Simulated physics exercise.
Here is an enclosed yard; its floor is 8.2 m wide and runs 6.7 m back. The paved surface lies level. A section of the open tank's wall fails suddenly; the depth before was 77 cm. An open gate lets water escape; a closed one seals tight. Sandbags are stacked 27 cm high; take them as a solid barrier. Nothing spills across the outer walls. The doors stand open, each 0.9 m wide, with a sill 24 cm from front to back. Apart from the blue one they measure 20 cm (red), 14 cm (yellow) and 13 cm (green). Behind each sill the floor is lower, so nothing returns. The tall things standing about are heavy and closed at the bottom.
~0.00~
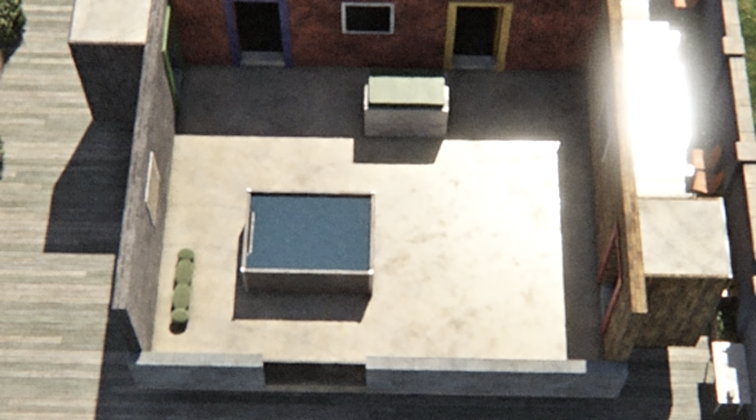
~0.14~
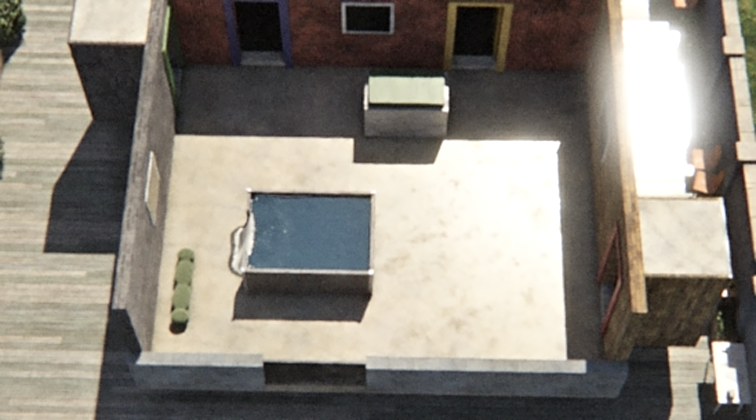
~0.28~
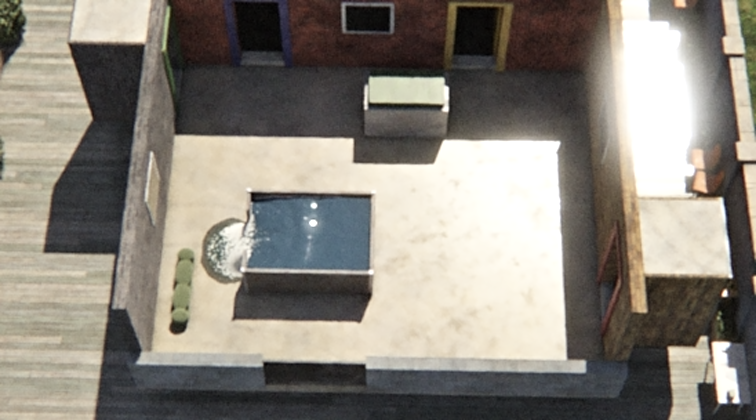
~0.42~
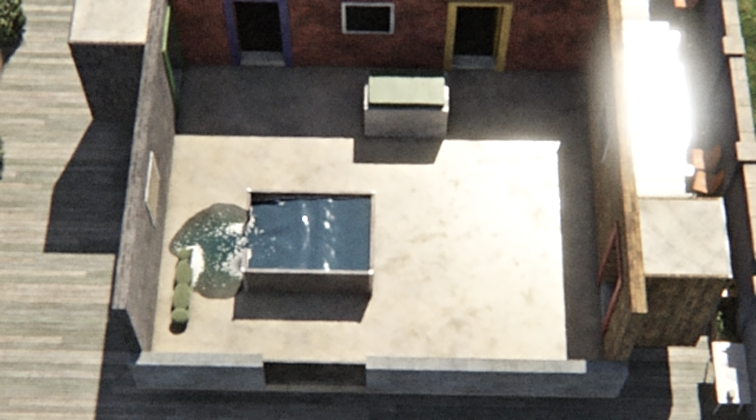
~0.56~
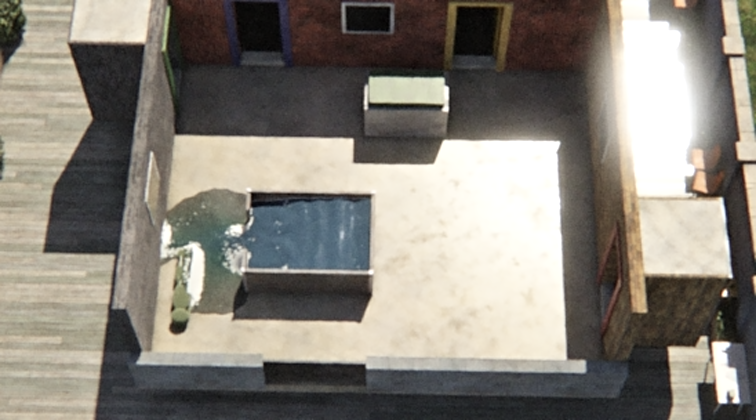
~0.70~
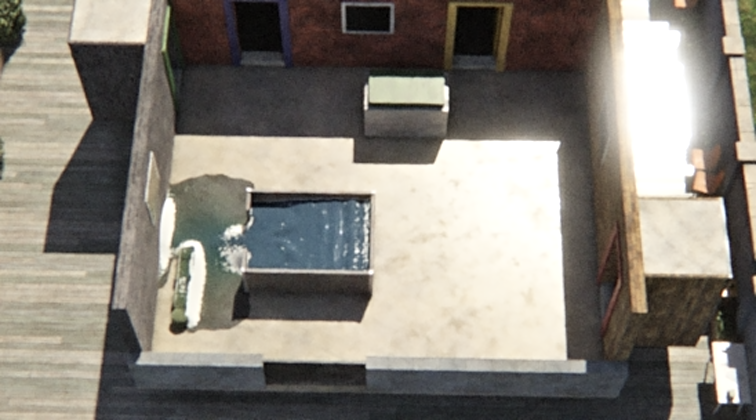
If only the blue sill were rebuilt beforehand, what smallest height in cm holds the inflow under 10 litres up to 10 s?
Some 13.5 cm above the ground.
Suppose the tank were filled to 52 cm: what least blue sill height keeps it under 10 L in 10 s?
Then roughly 8.0 cm.
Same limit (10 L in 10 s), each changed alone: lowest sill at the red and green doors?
Roughly 8.5 cm at red and 15 cm at green.
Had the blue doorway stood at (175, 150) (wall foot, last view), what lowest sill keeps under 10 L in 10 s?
About 8.0 cm.
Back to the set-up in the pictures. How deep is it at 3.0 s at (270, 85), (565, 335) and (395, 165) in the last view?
About 7, 0 and 0 cm.
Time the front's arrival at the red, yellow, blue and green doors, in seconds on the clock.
Arrival: Red 5.5 s, yellow 4.5 s, blue 2.4 s, green 1.6 s.
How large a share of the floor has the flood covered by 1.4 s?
Some 15 per cent of it.
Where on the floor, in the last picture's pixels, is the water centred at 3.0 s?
Near (257, 239).
After 1.4 s water covers 15 % of the floor, deepest (46 cm) near (175, 229); it has not reached the blue door.
After 3.0 s water covers 30 % of the floor, deepest (34 cm) near (151, 369); 18 cm at the blue door, 0 litres in over its 15 cm sill.
After 10.0 s water covers 95 % of the floor, deepest (10 cm) near (588, 179); 7 cm at the blue door, 4 litres in over its 15 cm sill.
At the blue door as built, the water arrived by 2.4 s and peaked near 18 cm at 3.0 s.
Run again over the same 10 s with other heights there, 20 litres in over 11.5 cm, 2 litres over 16 cm. The limit of 10 litres is kept from about 13.5 cm up.
